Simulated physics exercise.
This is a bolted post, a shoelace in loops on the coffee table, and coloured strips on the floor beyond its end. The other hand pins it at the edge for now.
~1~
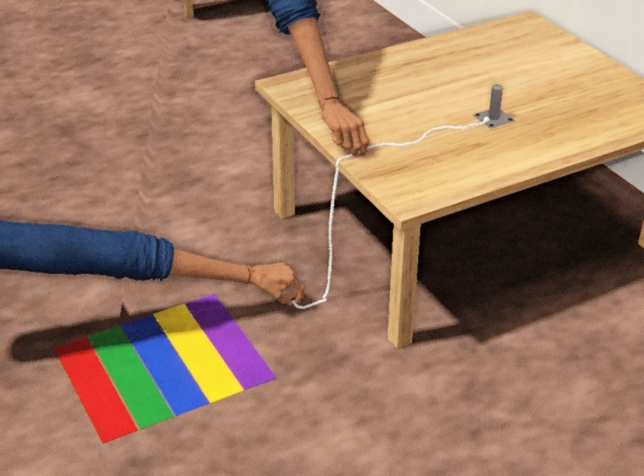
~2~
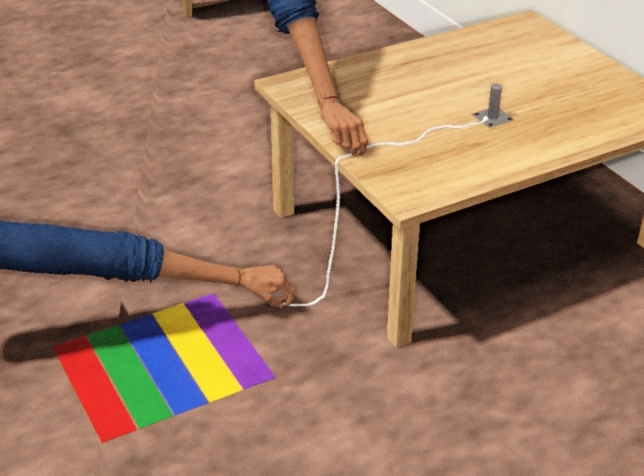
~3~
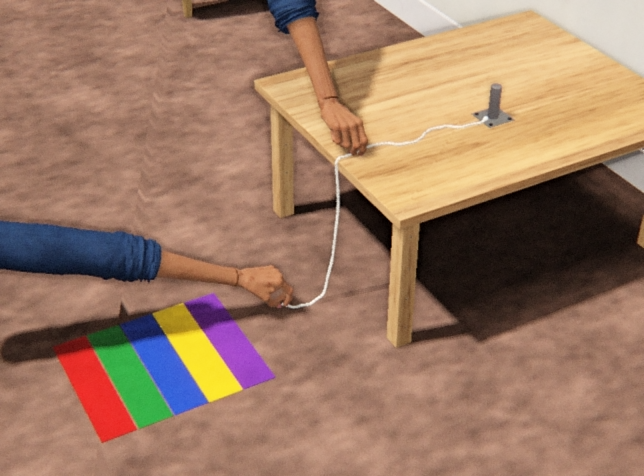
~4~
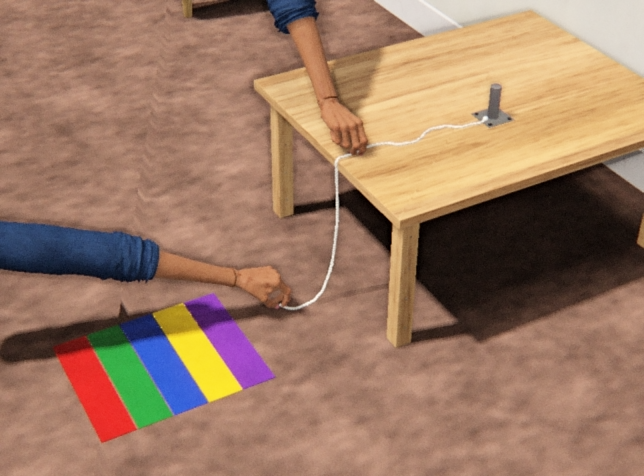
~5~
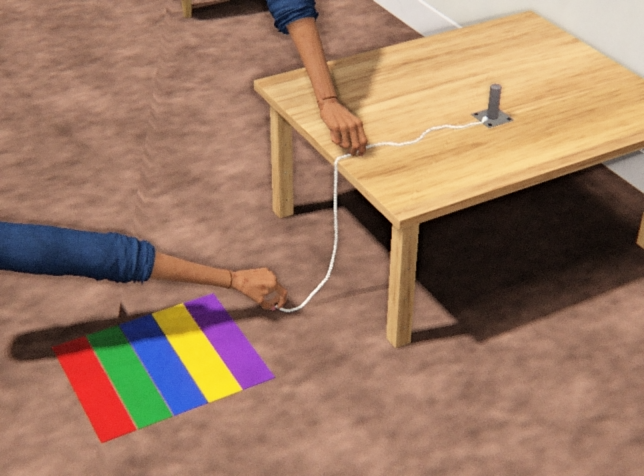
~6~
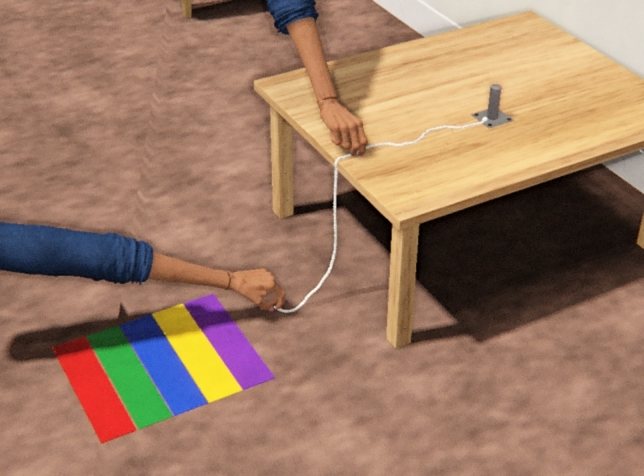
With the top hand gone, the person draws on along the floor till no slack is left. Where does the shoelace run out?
Over yellow.
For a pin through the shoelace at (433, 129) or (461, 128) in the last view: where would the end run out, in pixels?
Try by try, around (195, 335) and (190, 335).
Early on, end near (243, 318); short of the strips.
Midway, end near (209, 330); over purple.
At the end of the slack, end near (188, 337); over yellow. The end stops over the yellow strip.
